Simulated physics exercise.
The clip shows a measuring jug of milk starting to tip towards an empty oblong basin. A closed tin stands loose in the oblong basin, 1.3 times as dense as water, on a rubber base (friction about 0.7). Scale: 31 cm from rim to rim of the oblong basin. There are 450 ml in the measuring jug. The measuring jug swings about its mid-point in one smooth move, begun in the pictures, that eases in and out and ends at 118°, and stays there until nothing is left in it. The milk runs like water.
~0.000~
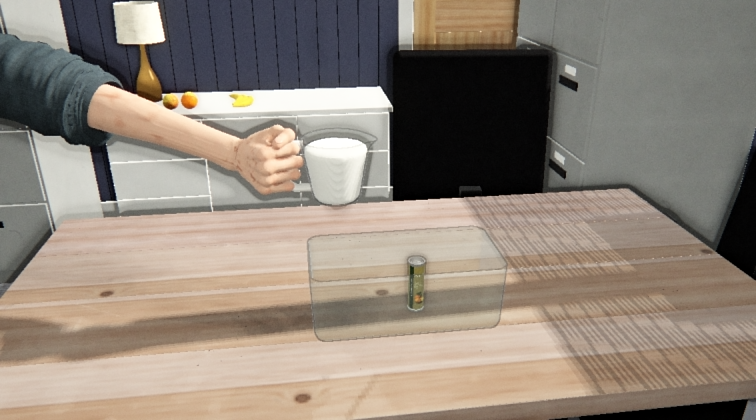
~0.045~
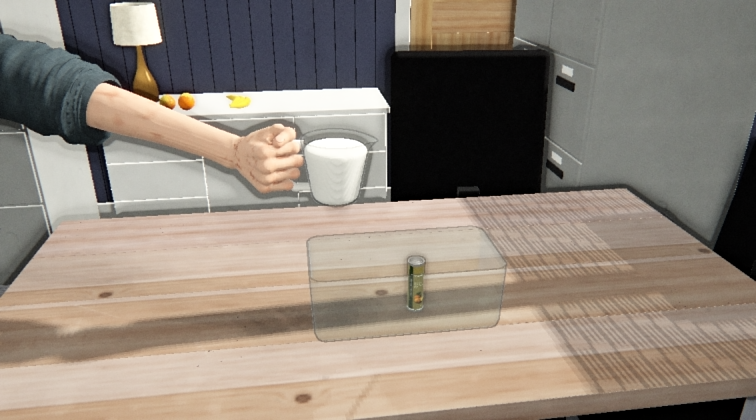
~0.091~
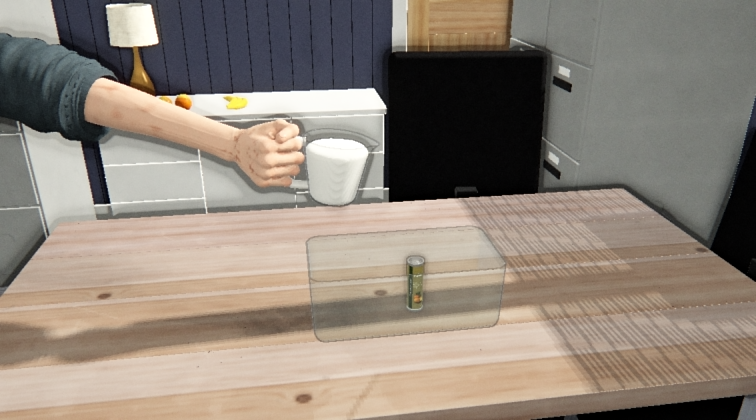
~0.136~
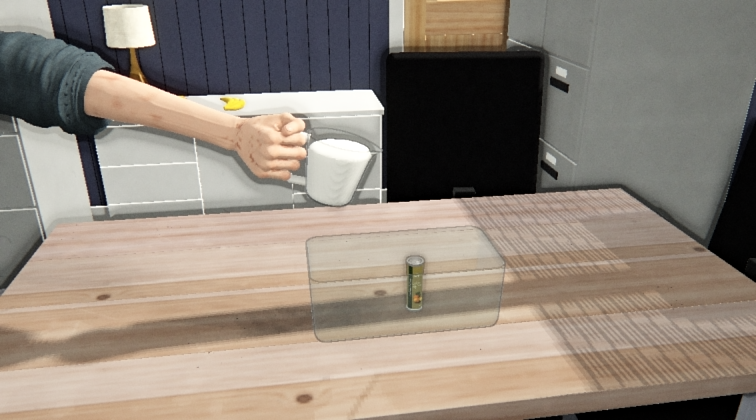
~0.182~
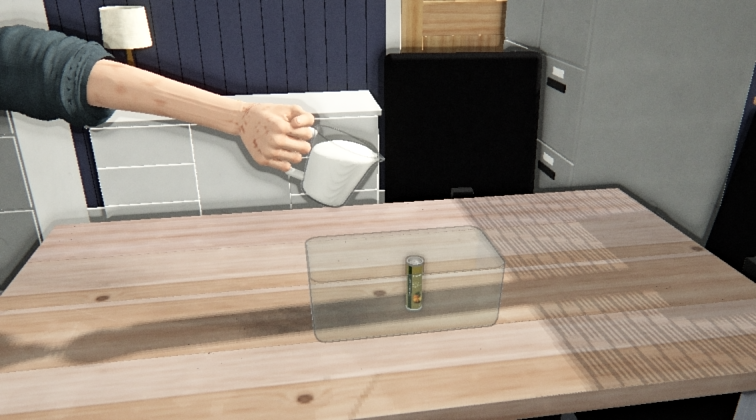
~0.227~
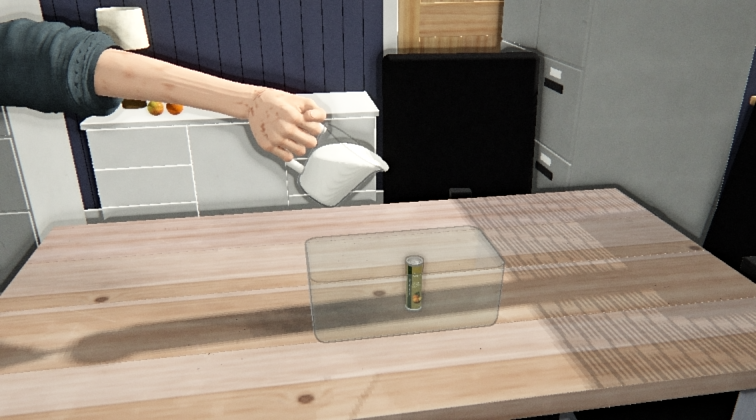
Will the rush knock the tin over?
The tin topples.
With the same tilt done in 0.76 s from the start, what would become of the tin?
The tin falls.
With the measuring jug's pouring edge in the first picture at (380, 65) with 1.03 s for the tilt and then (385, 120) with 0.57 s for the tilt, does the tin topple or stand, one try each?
First it keeps standing; then it topples.
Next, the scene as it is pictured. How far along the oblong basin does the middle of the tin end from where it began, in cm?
Some 7.5 cm.
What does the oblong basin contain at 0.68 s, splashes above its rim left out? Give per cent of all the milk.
Near 94 in a hundred.
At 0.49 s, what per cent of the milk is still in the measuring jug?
Some 30 per cent.
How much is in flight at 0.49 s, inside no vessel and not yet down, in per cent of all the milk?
Near 34 in a hundred.
Then, 0.49 s in, the tilt is 109° and 30 per cent is still to pour; the tin stands where it began.
Then, 0.68 s in, the tilt is 118° and 1 per cent is still to pour; the tin leans 15°.
Then, 0.87 s in, the tilt is 118° and 0 per cent is still to pour; the tin lies on its side.
Then, 1.09 s in, the tilt is 118° and 0 per cent is still to pour; the tin lies on its side.
Finally, the tin lies on its side.
